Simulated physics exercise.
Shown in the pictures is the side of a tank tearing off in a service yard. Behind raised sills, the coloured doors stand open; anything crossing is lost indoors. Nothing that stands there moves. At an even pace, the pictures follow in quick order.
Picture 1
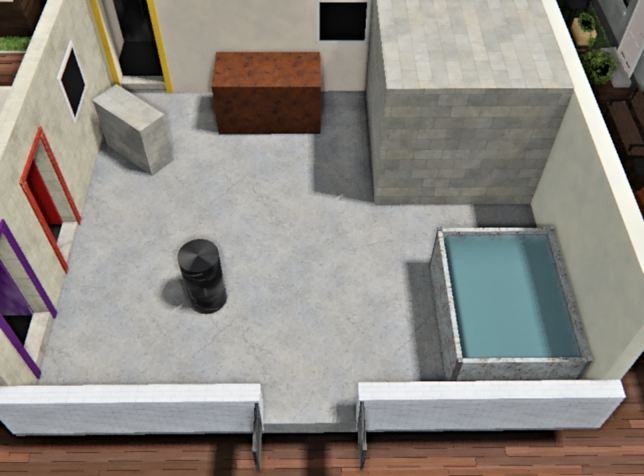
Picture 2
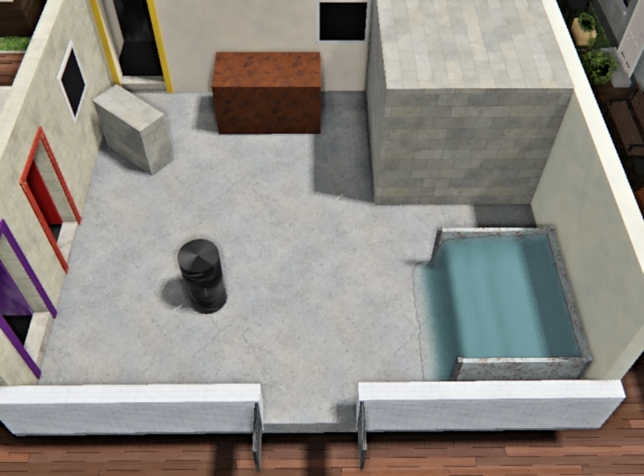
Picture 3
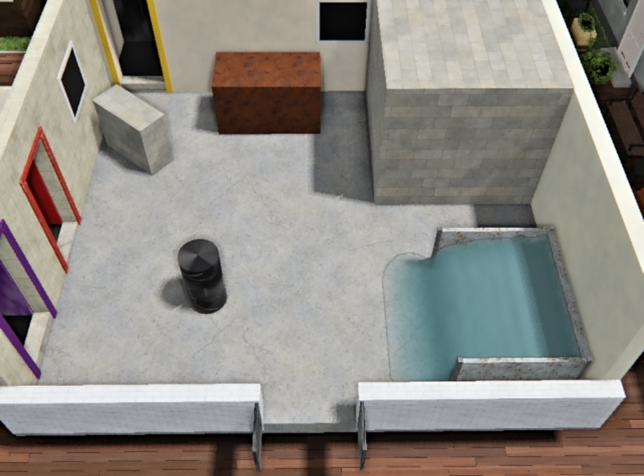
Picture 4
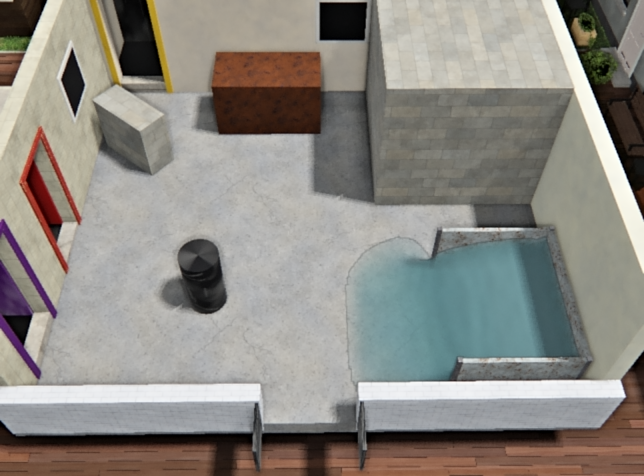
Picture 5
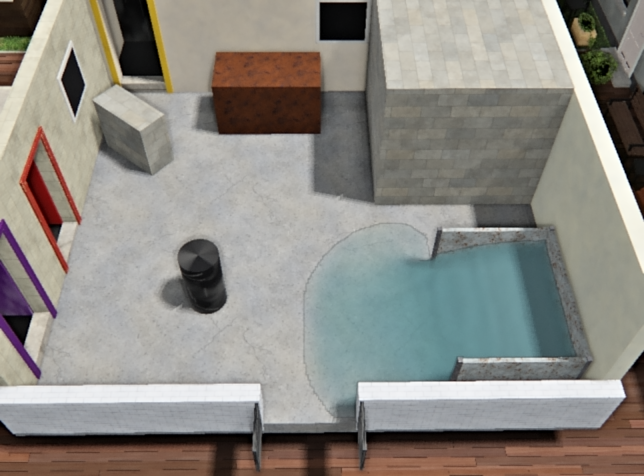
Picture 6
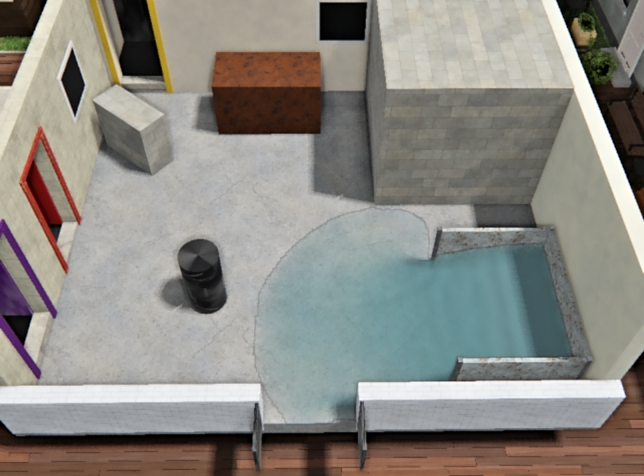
The clip opens on a walled yard with a full, still tank at right, a dark post and coloured doorways at left. The tank's left side gives way and water pours out across the pale floor. The sheet spreads steadily leftward in a widening curve, reaching the gap in the front wall and nearing the post.
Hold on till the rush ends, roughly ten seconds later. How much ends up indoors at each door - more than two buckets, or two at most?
Result: Red door: Above two buckets. Yellow door: Up to two buckets. Purple door: Above two buckets.
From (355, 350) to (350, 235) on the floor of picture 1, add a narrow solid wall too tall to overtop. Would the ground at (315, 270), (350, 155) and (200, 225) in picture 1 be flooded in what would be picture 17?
Reading the points as listed, I get left untouched, then deluged, then left untouched.
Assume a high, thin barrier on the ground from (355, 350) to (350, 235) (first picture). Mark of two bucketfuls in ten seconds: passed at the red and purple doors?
Reading it off, the red door comes in lower and the purple door comes in higher.
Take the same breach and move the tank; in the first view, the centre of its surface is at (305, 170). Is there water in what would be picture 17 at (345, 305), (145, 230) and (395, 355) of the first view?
Bone-dry, soaked, bone-dry.
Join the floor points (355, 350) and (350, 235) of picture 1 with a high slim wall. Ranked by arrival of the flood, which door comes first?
I'd say the purple one.
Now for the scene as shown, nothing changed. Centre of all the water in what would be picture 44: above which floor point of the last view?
About (205, 239).
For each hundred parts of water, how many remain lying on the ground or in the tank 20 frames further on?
Estimate: Near 88 %.
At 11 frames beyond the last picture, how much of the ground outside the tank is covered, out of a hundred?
I'd put it at roughly 70 per cent.
A moment on, water covers 50 % of the floor; the red door not reached, the yellow door not reached, the purple door not reached.
Next, water covers 70 % of the floor; the red door under two buckets in, the yellow door not reached, the purple door over two buckets in.
Then, water covers 80 % of the floor; the red door over two buckets in, the yellow door wet at the sill, nothing in, the purple door far over two buckets in.
Later, water covers 80 % of the floor; the red door over two buckets in, the yellow door wet at the sill, nothing in, the purple door far over two buckets in.
In the end, water covers 95 % of the floor; the red door over two buckets in, the yellow door wet at the sill, nothing in, the purple door far over two buckets in.
